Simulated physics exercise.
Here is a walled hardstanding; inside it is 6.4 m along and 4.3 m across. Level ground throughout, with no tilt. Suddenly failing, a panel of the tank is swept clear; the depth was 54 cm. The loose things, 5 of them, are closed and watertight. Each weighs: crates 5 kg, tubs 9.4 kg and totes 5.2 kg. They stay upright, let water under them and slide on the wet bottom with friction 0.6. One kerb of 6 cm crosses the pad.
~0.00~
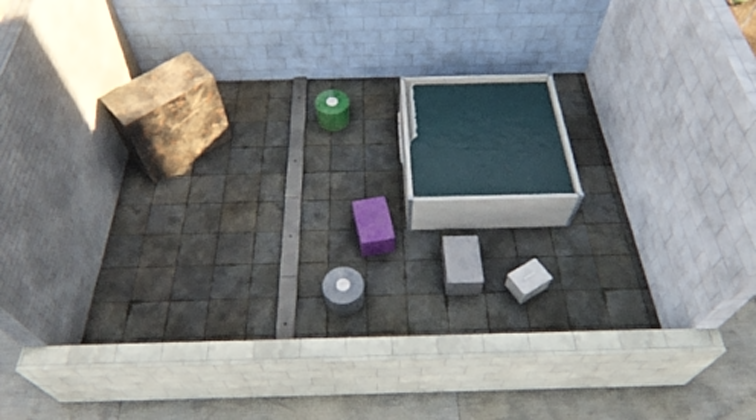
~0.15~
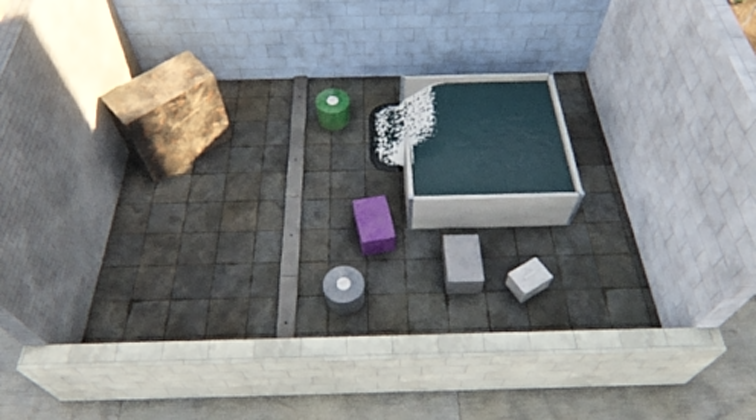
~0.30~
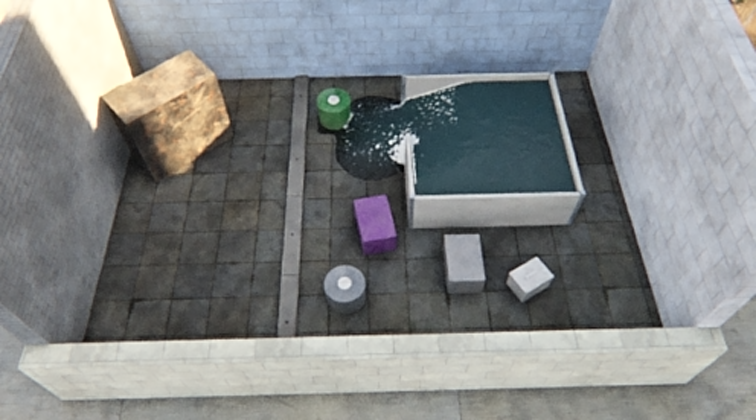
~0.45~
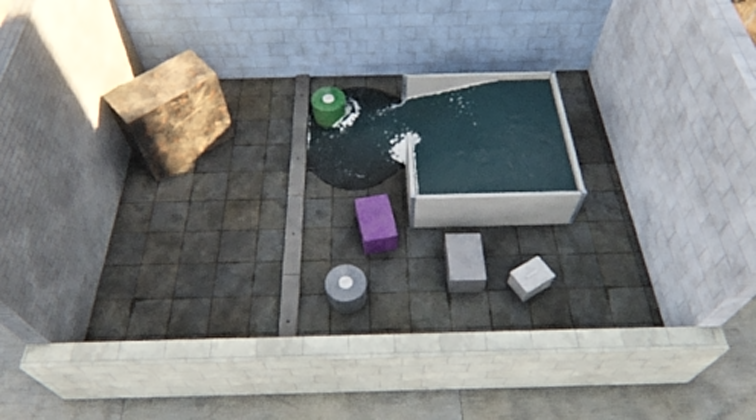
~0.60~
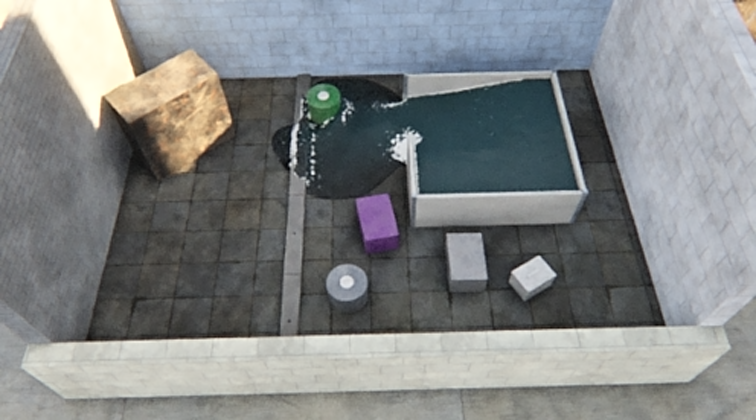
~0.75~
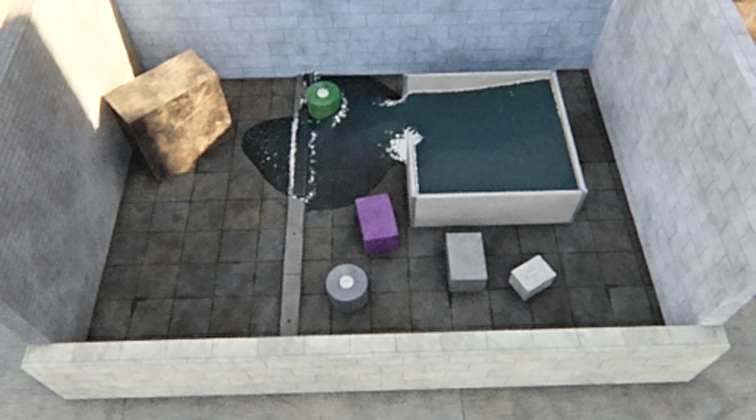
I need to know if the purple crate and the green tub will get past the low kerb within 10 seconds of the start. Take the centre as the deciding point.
As for the purple crate, it ends up short, while the green tub makes it across.
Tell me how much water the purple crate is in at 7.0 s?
Somewhere close to 4 cm.
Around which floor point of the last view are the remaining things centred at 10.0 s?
Somewhere near (451, 223).
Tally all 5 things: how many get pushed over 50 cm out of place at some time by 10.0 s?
I get 3.
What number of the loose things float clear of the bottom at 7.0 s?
The count is 3.
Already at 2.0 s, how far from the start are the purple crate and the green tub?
Roughly 0 and 80 cm.
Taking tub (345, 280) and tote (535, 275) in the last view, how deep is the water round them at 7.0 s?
Depths: Near 5 cm, then near 2 cm.
After 2.0 s the purple crate is near (377, 217), 0.0 m from its start, aground; the green tub is near (293, 64), 0.8 m from its start, afloat; 1 of 5 are over the mark; 1 afloat.
After 4.5 s the purple crate is near (377, 217), 0.0 m from its start, aground; the green tub is near (161, 93), 2.3 m from its start, afloat; 1 of 5 are over the mark; 1 afloat.
After 7.0 s the purple crate is near (391, 210), 0.2 m from its start, afloat; the green tub is near (197, 72), 2.0 m from its start, afloat; 1 of 5 are over the mark; 3 afloat.
After 10.0 s the purple crate is near (393, 205), 0.2 m from its start, afloat; the green tub is near (237, 71), 1.5 m from its start, afloat; 1 of 5 are over the mark; 4 afloat.
